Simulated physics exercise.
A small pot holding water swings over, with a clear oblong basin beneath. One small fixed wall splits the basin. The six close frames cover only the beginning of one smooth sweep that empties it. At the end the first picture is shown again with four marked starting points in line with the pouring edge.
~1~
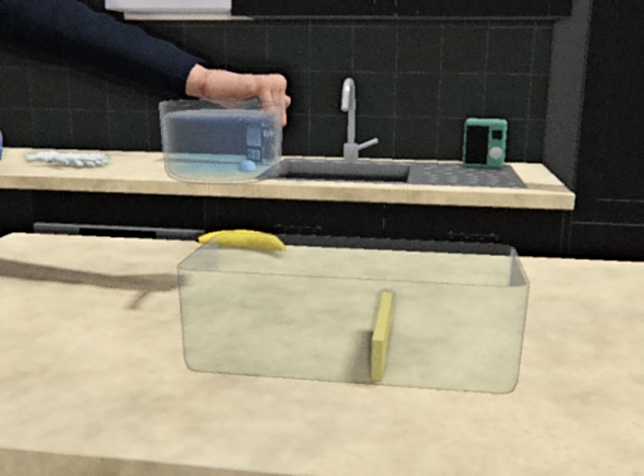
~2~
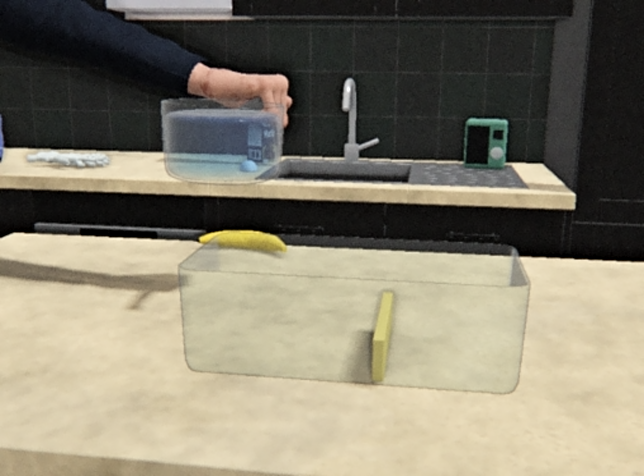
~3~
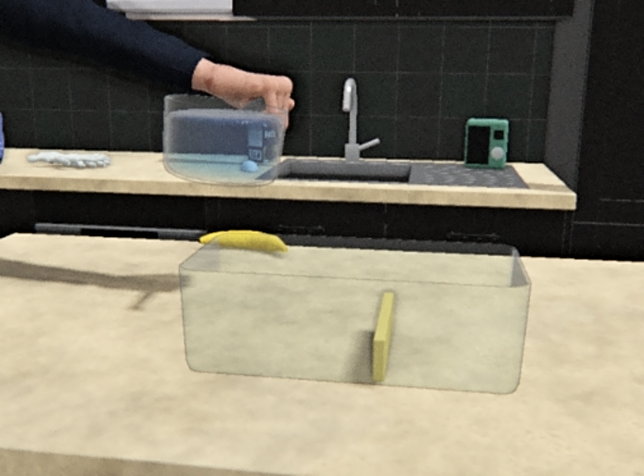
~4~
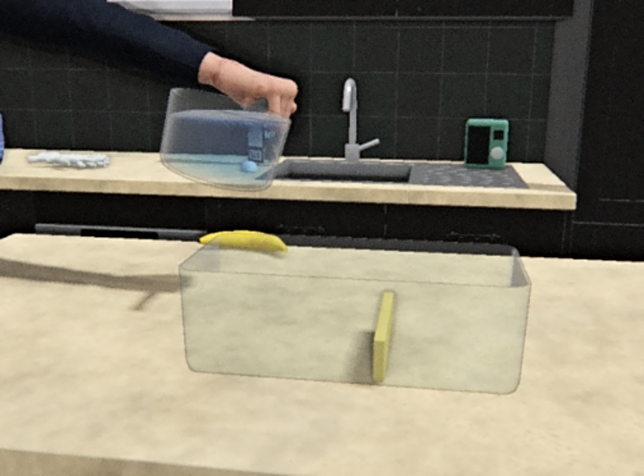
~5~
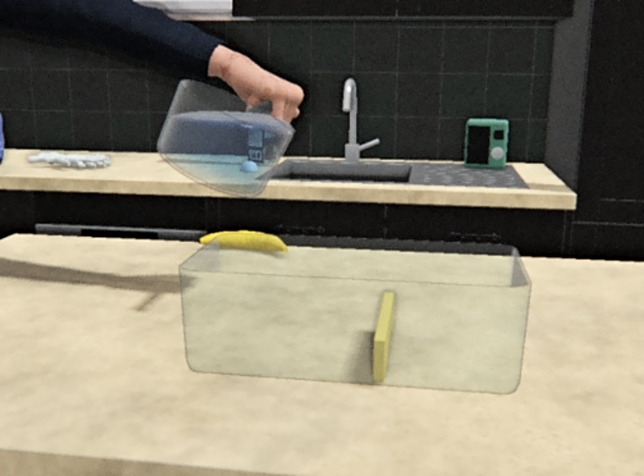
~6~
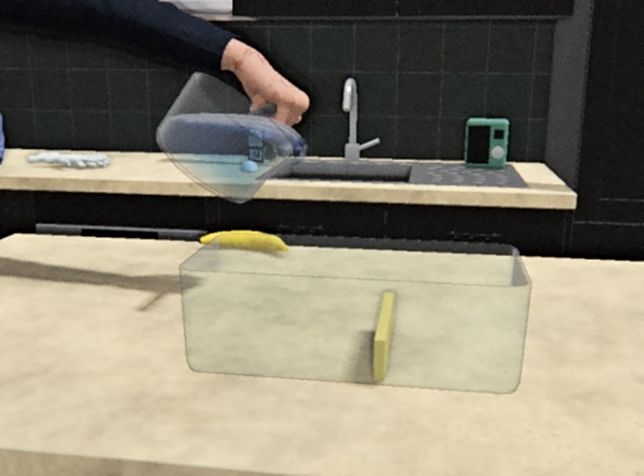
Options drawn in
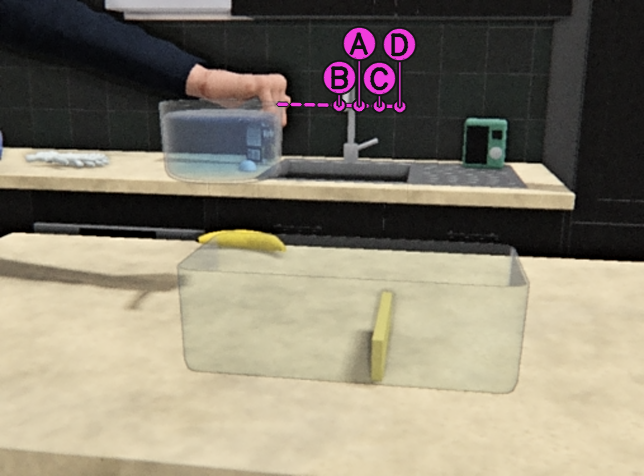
The footage shows a hand holding a clear container of bluish water above a transparent oblong basin on a counter beside a banana, then gradually tilting it to the right until water just passes over its lip.
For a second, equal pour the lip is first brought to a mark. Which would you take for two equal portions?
Dot B does it best.
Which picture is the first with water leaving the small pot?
Picture 5.
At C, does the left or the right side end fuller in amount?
More ends on the right.
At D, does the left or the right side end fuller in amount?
More ends on the right.
In magenta, A at (359, 105); B at (339, 105); C at (379, 106); D at (399, 106).
With A, about 30 % ends left of the wall and 69 % right of it.
With B, about 45 % ends left of the wall and 54 % right of it.
With C, about 19 % ends left of the wall and 79 % right of it.
With D, about 7 % ends left of the wall and 91 % right of it.
